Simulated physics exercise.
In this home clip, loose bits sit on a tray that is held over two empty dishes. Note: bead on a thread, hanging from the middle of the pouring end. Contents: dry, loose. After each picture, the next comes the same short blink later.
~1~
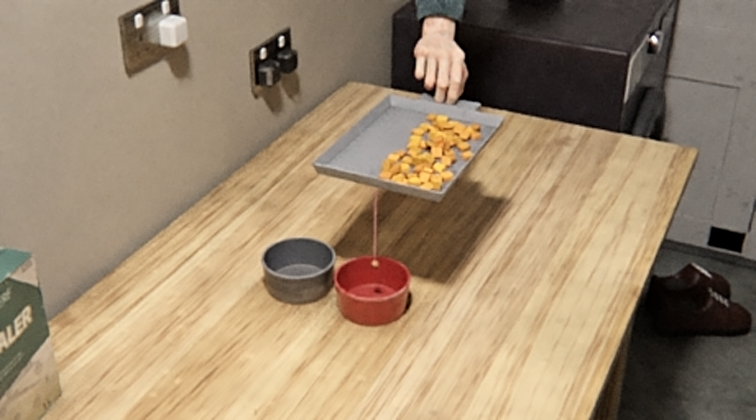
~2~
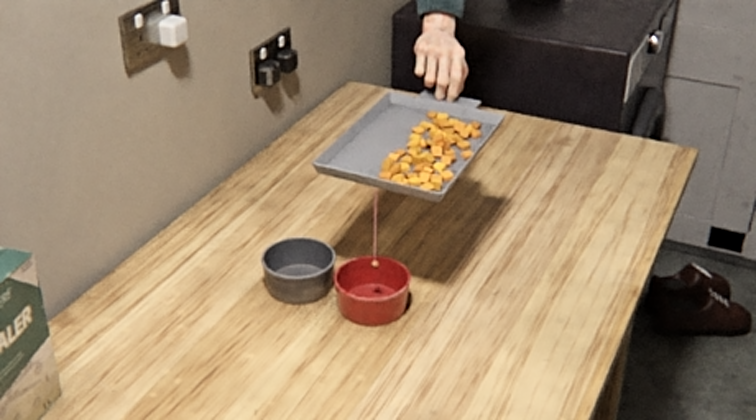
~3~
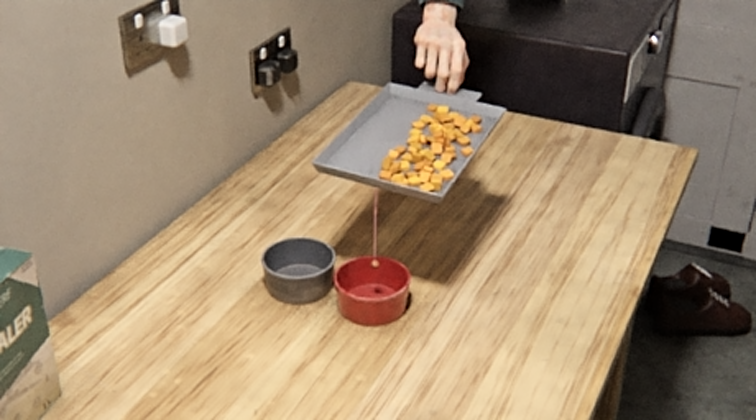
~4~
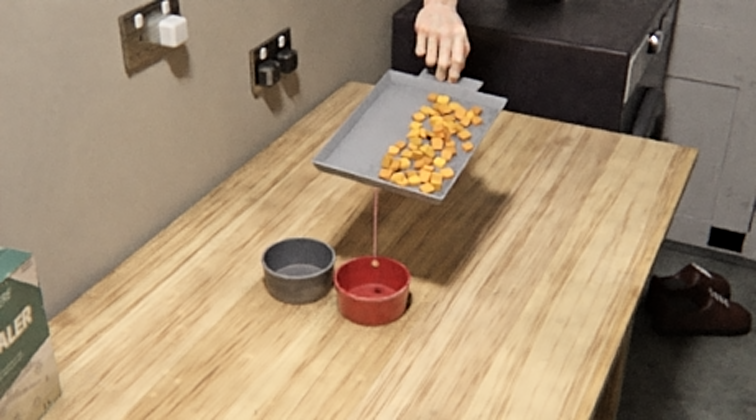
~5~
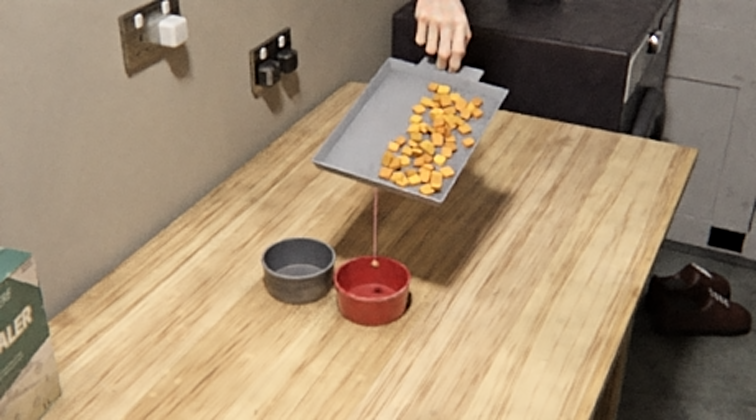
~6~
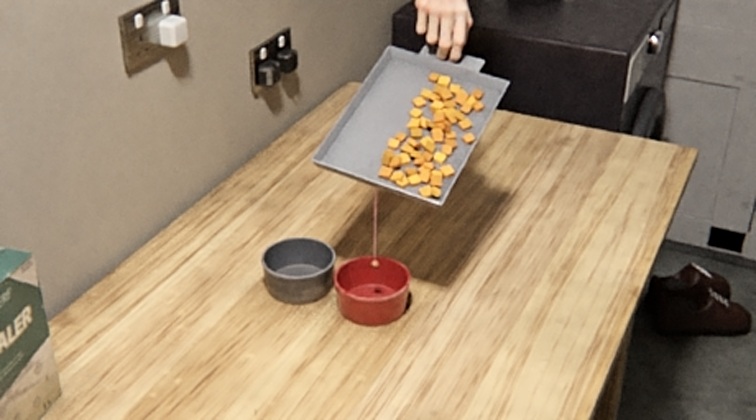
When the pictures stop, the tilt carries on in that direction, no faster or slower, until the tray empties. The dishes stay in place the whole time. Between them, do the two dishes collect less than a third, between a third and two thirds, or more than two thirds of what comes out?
They collect less than a third.
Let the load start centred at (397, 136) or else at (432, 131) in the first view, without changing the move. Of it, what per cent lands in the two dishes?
Around 10 then around 10 per cent.
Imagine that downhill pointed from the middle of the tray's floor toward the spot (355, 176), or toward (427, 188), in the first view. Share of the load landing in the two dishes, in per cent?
Roughly 60 percent first and 0 percent second.
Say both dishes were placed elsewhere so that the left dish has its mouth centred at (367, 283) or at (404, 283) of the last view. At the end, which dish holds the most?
The one on the right side, then the one on the left side.
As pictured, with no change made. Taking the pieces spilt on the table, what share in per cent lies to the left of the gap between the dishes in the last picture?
Around 0 %.
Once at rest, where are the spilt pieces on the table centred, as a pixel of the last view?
Near (434, 336).
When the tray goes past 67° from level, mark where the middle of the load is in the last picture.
At about (426, 183).
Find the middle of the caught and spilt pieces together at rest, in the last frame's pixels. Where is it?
Close to (431, 334) in the last view.
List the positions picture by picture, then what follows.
The first frame shows corners of the pouring end near (318, 162) and (439, 190), level; middle of the load near (436, 152), small crackers; left dish near (281, 287); right dish near (356, 309); bead on its thread near (375, 264).
The second frame shows corners of the pouring end near (318, 162) and (439, 191), level; middle of the load near (436, 151).
The third frame shows corners of the pouring end near (317, 161) and (439, 193), tipped barely, lowest at the right corner; middle of the load near (436, 147).
The fourth frame shows corners of the pouring end near (317, 160) and (439, 195), tipped a little, lowest at the right corner; middle of the load near (437, 142).
The fifth frame shows corners of the pouring end near (317, 159) and (439, 198), tipped a little, lowest at the right corner; middle of the load near (437, 138).
The sixth frame shows corners of the pouring end near (317, 158) and (439, 200), tipped clearly, lowest at the right corner; middle of the load near (437, 133); left dish near (281, 287); right dish near (356, 309).
Shortly afterwards, tray tipped steeply; all but a few on the tray; only a few in the air.
Next, tray tipped past a quarter turn; a little in the right dish; the bulk outside both; a little in the air.
Some moments later, tray tipped past a quarter turn; a little in the right dish; the bulk outside both.
In the end, tray tipped past a quarter turn; a little in the right dish; none at all in the left dish; the bulk outside both.
